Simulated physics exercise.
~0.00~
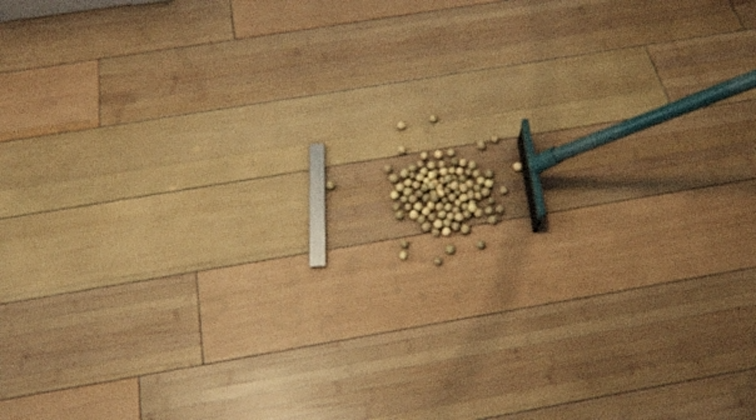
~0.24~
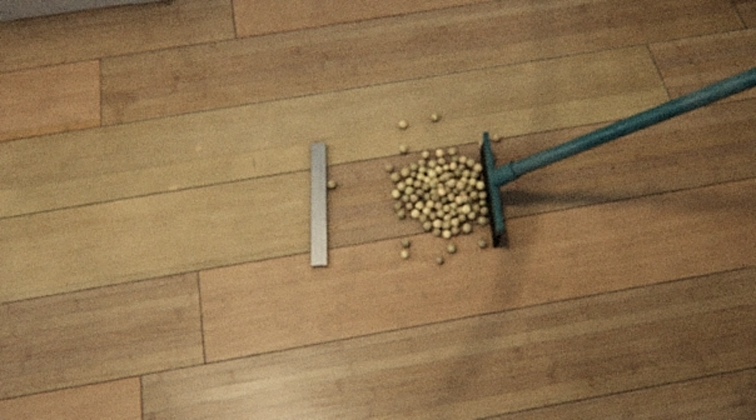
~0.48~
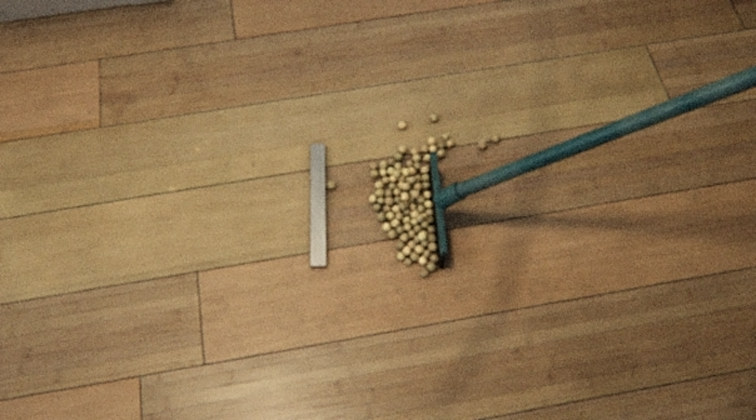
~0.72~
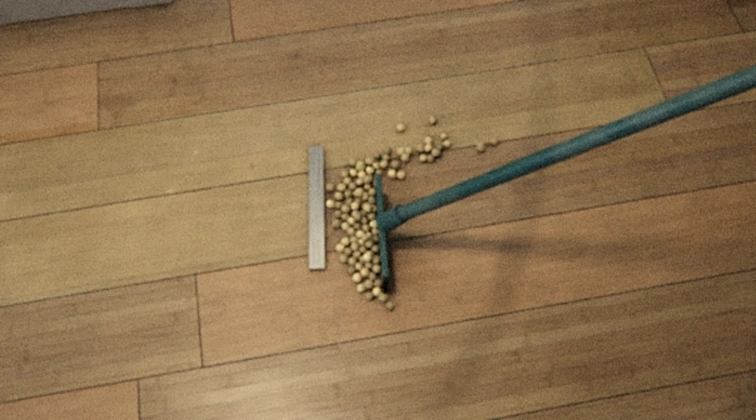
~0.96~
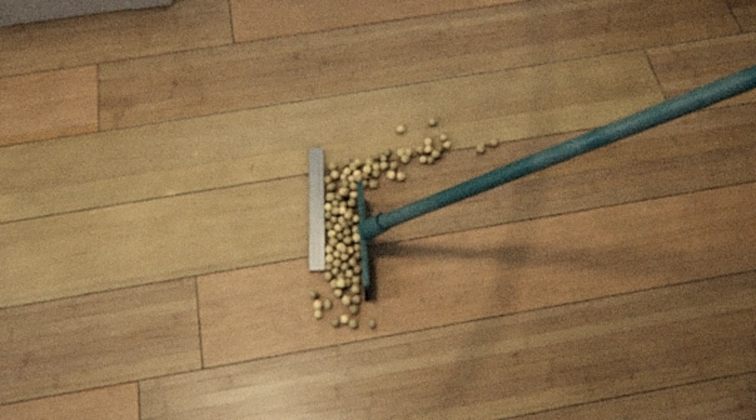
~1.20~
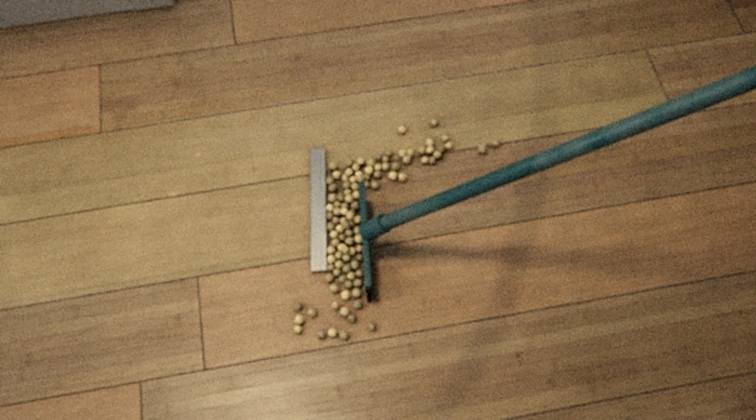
On a wooden floor, a green squeegee pushes small round nuts left against a fixed strip.
